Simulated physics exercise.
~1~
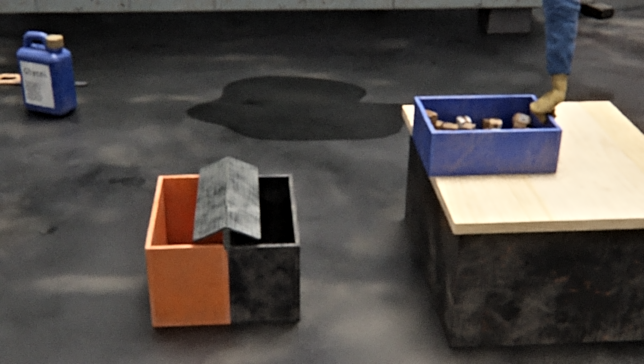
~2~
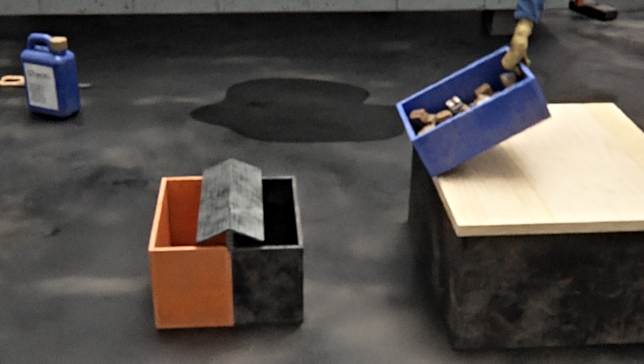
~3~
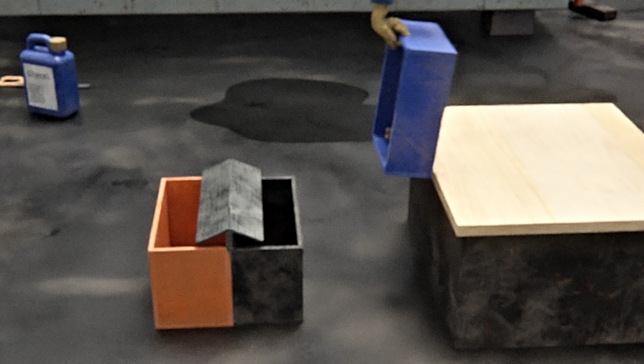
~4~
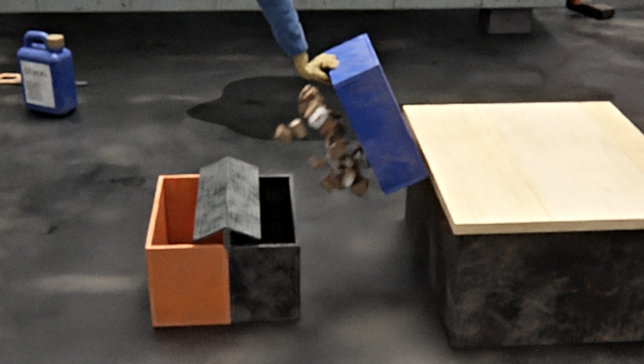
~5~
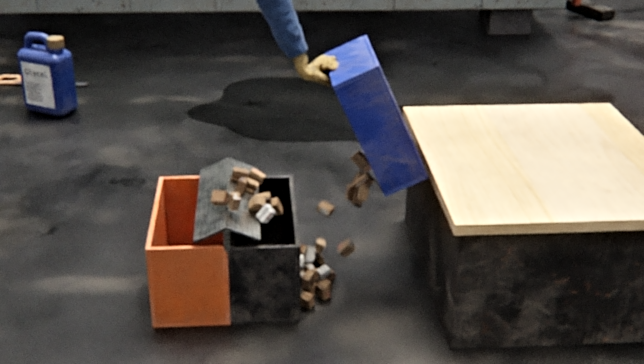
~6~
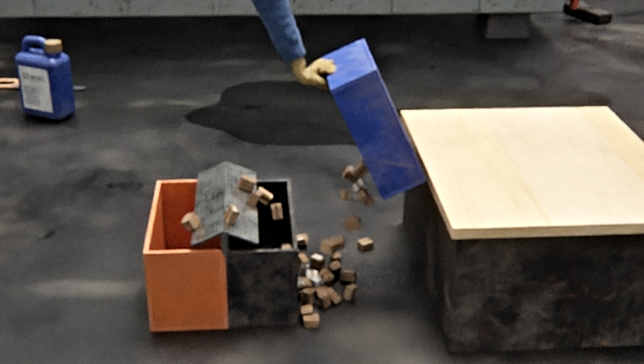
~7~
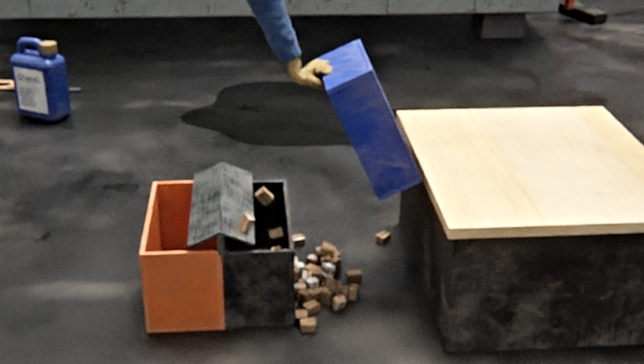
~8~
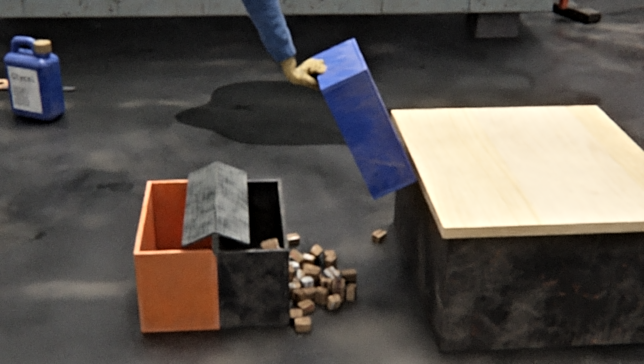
A gloved hand at the end of a blue sleeve grips a blue crate of small brown blocks on a pale wooden bench top at right, seen from slightly above in a dark-floored room. At lower left, an orange trough and a black box stand joined beneath a dark roof-shaped splitter, with a blue jug behind. The hand tips the crate leftward over the bench edge until the blocks tumble out. Some strike the splitter and drop mostly into the black box, while many fall short. Finally, the crate hangs tilted and still beside a heap on the floor right of the black box.
